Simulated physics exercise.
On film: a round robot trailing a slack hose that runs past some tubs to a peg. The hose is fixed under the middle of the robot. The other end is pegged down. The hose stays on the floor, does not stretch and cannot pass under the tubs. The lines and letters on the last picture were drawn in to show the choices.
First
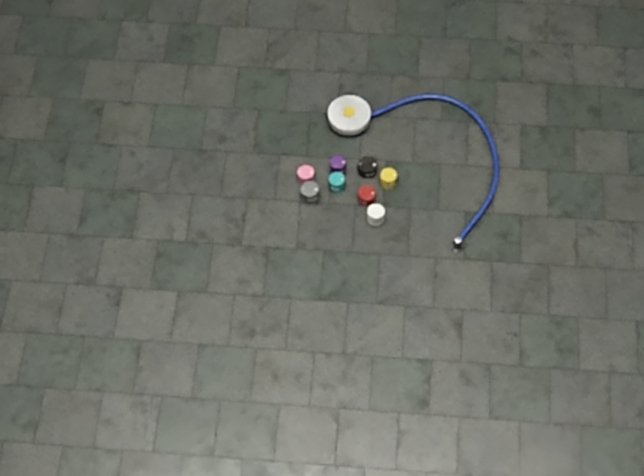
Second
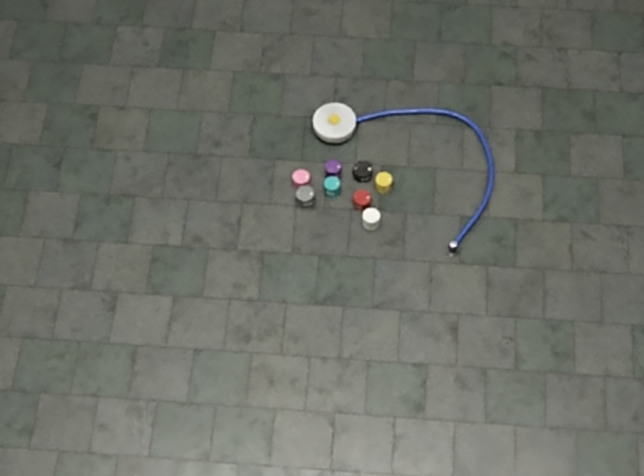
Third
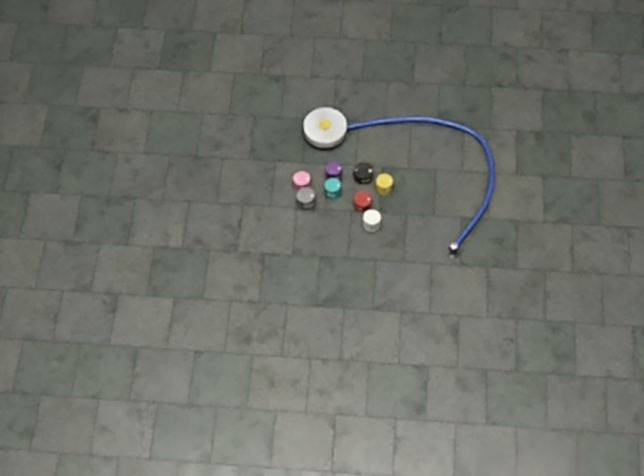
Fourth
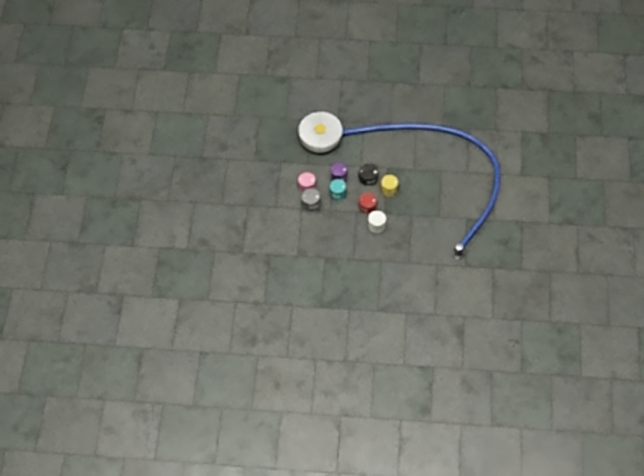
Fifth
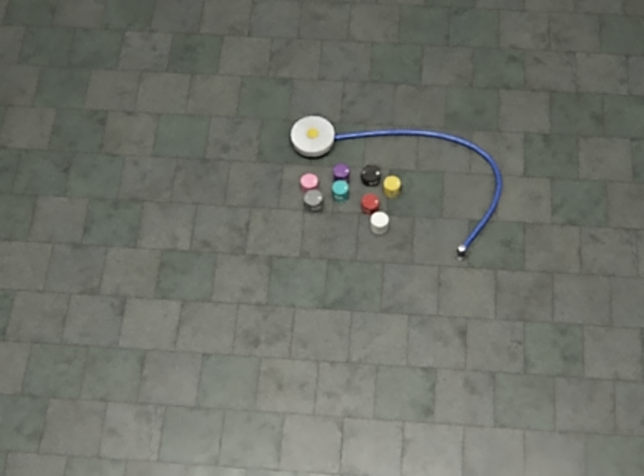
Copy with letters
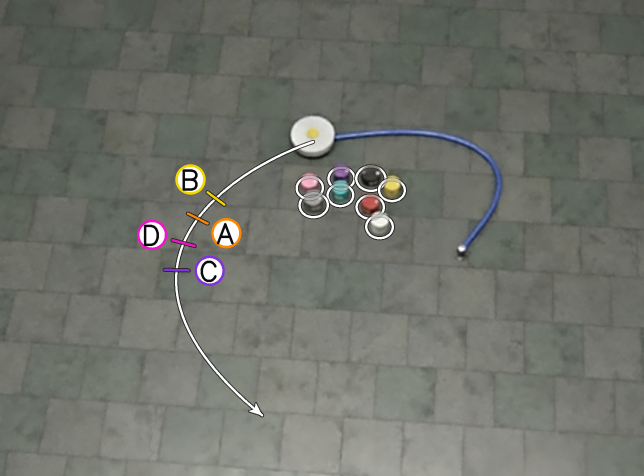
A round white robot with a blue cord trailing from it crept slowly left and slightly downward across gray tiles, drawing the cord's upper stretch straighter above a cluster of eight small colored tubs.
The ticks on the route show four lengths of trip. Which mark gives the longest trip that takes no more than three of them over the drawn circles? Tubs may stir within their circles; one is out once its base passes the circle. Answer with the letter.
It can go as far as A.
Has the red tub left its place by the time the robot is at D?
Yes.
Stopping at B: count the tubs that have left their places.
The count is none.
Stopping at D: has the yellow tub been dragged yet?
By then, yes.
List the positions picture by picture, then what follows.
The first picture shows yellow tub (389, 179); red tub (367, 196); pink tub (306, 176).
The second picture shows robot (335, 124); white tub (371, 219).
The third picture shows robot (325, 129); purple tub (334, 172).
The fourth picture shows robot (321, 133); black tub (369, 175).
The fifth picture shows robot (313, 138); yellow tub (392, 187); red tub (370, 204); pink tub (310, 185).
On the marked copy, A at (198, 219); B at (216, 198); C at (177, 270); D at (184, 243); the route from (313, 142) via (179, 257) to (262, 415).
Following A. Soon after the start, robot (267, 158).
Later, robot (227, 184).
In the end, robot (197, 215); black tub (368, 181); yellow tub (390, 189); one over the rings.
As for the rest, B is within the limit but short; C has seven over the rings; D has seven over the rings.
